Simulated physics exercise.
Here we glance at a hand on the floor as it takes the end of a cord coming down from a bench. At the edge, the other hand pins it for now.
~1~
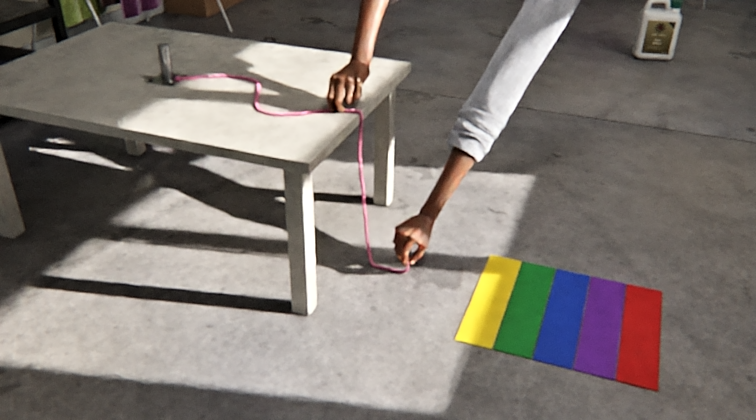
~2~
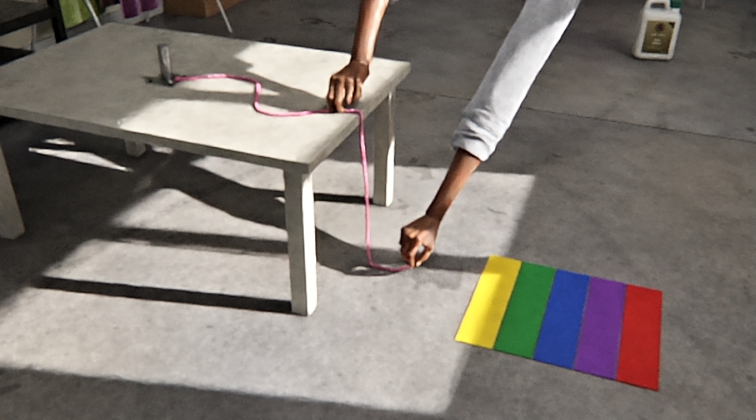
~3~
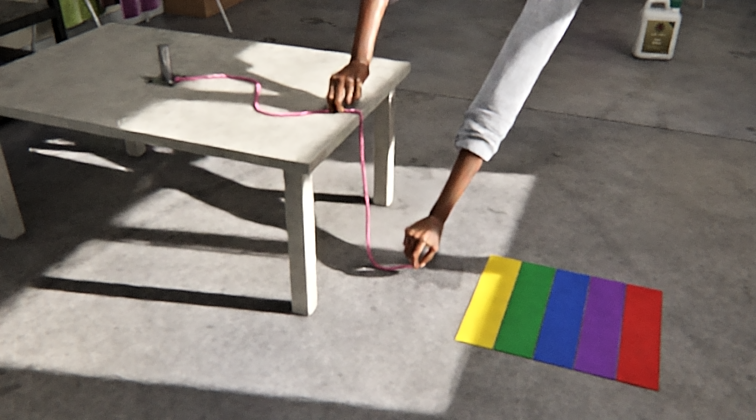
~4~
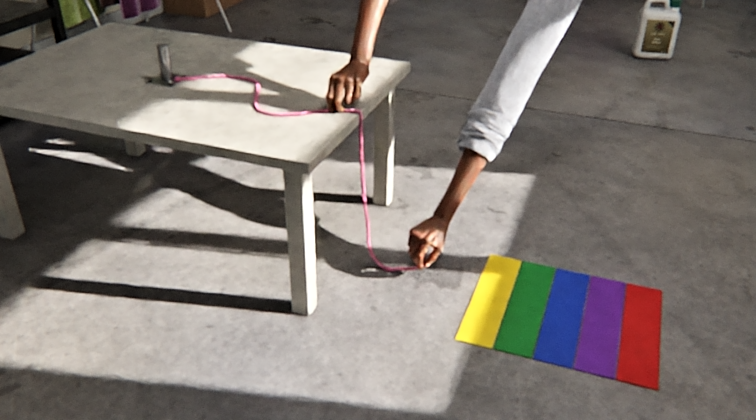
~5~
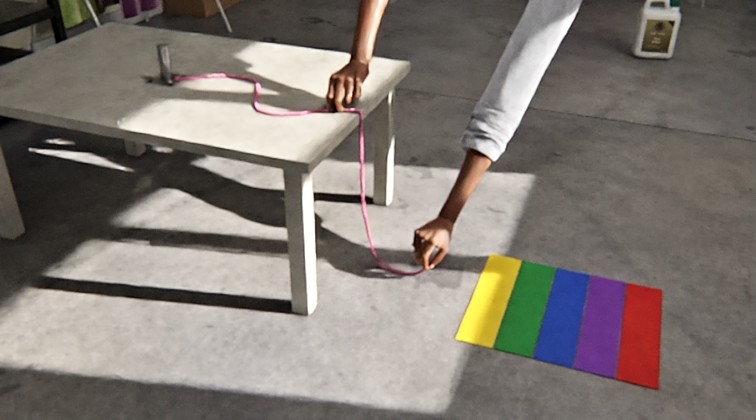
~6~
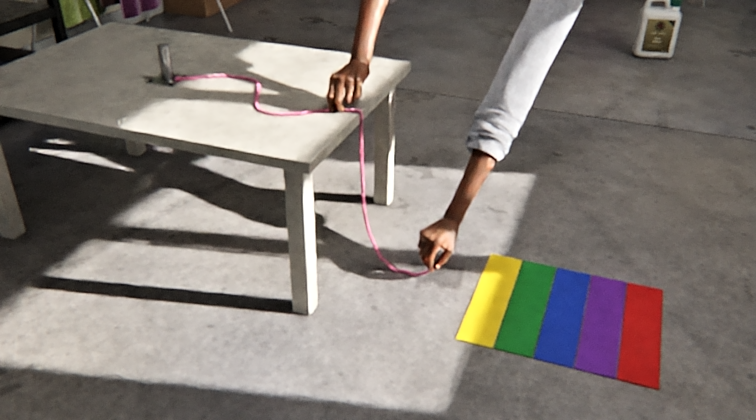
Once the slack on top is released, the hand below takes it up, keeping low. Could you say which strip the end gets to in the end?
It gets to the purple strip.
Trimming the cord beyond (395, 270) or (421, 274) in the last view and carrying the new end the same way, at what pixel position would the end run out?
In that order: (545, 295) and (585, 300).
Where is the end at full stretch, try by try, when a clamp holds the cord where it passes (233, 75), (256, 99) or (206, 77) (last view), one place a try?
Taking the tries in turn: (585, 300), (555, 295) and (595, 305).
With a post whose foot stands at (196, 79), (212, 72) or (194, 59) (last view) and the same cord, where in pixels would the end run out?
The places are (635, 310), (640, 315) and (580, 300).
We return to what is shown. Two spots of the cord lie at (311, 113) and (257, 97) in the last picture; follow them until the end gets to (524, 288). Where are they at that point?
At (360, 131), then (296, 97).
A little later, end near (524, 288); over green.
Next, end near (573, 299); over blue.
When it is tight, end near (604, 305); over purple. It gets as far as the purple strip.
